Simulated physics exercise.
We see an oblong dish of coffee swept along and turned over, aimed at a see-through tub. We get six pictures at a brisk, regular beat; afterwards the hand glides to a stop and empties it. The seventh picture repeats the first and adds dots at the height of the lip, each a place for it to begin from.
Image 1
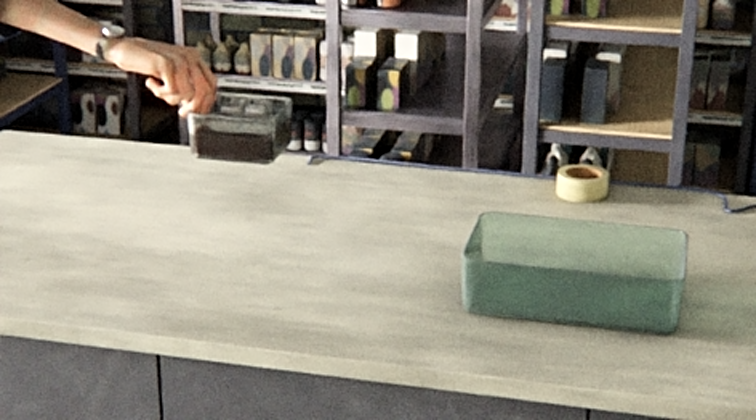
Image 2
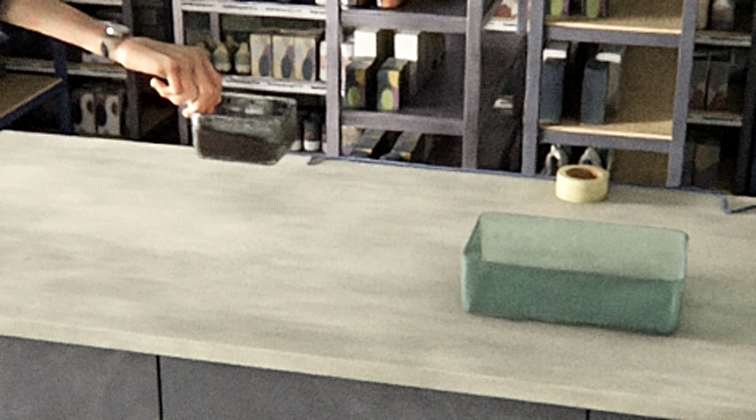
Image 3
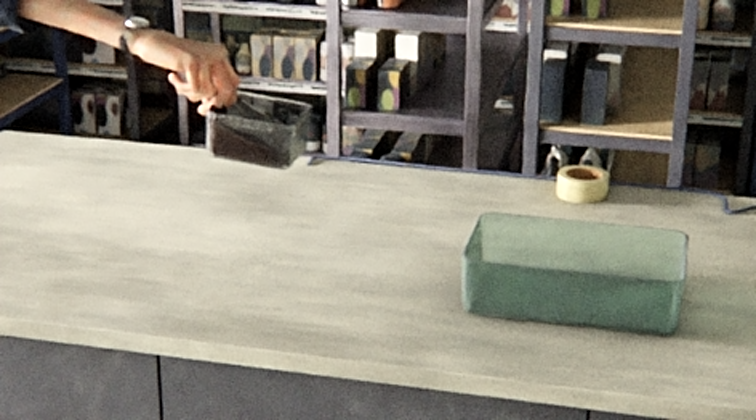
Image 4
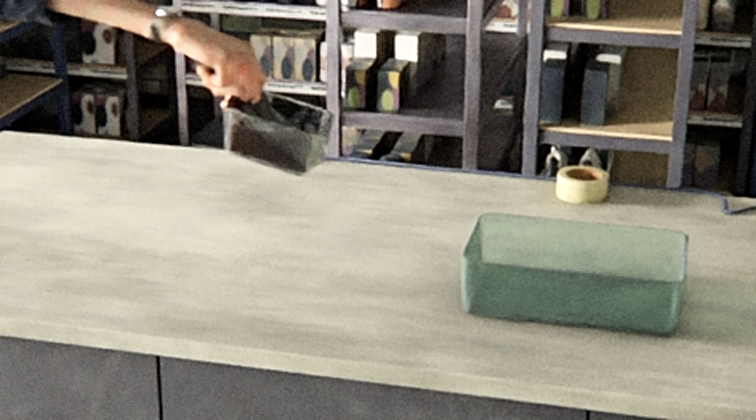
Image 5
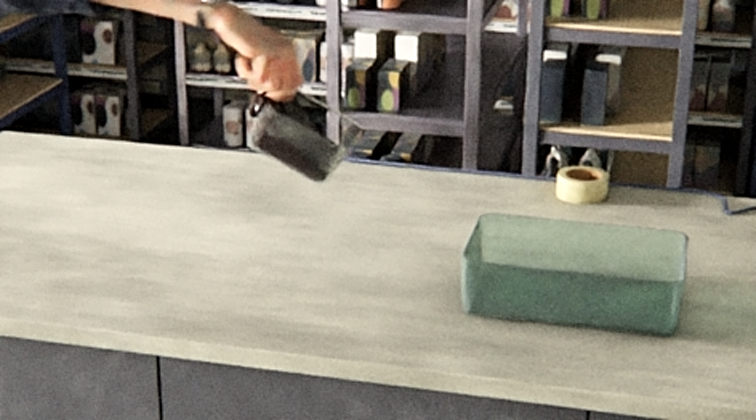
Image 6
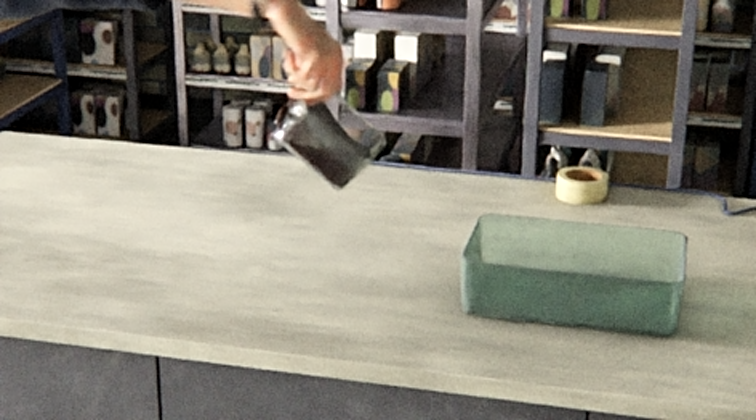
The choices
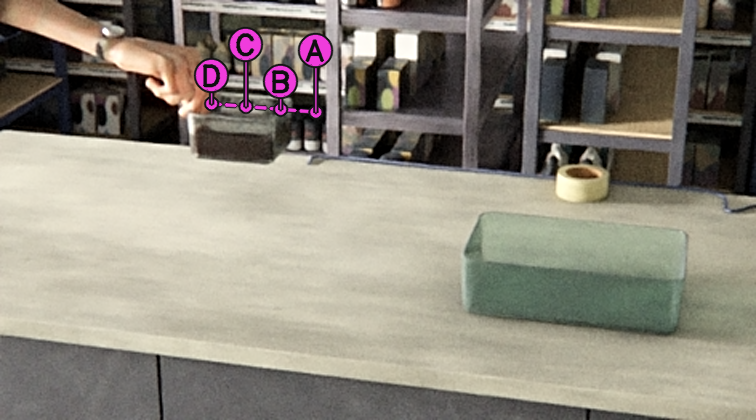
The footage shows a hand with a wristwatch holding a small clear dish of dark contents above a pale counter, then carrying it rightward while tilting it steeply toward a motionless, see-through green tub near a tape roll.
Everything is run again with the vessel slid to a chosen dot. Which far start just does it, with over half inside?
Place C.
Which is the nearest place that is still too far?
Here it is place D.
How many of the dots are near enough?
Three.
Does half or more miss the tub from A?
No, not at all.
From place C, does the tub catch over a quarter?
Yes.
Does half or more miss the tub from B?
No.
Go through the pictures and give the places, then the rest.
Upright, lip at (282, 109); tub from (463, 309) to (677, 333); nothing has left yet.
Upright, lip at (286, 110); nothing has left yet.
Tipped about 5°, lip at (302, 115); nothing has left yet.
Tipped about 14°, lip at (324, 124); coffee is over the rim, down to (238, 100).
Tipped about 25°, lip at (352, 136); coffee is over the rim, down to (263, 110).
Tipped about 39°, lip at (378, 150); coffee is over the rim, down to (279, 133).
On the marked copy, A at (315, 112); B at (280, 109); C at (245, 106); D at (211, 103).
Choosing A, about 74 % lands in the tub, 9 % falls short and 17 % goes beside or beyond.
Choosing B, about 72 % lands in the tub, 17 % falls short and 12 % goes beside or beyond.
Choosing C, about 65 % lands in the tub, 26 % falls short and 9 % goes beside or beyond.
Choosing D, about 36 % lands in the tub, 57 % falls short and 7 % goes beside or beyond.
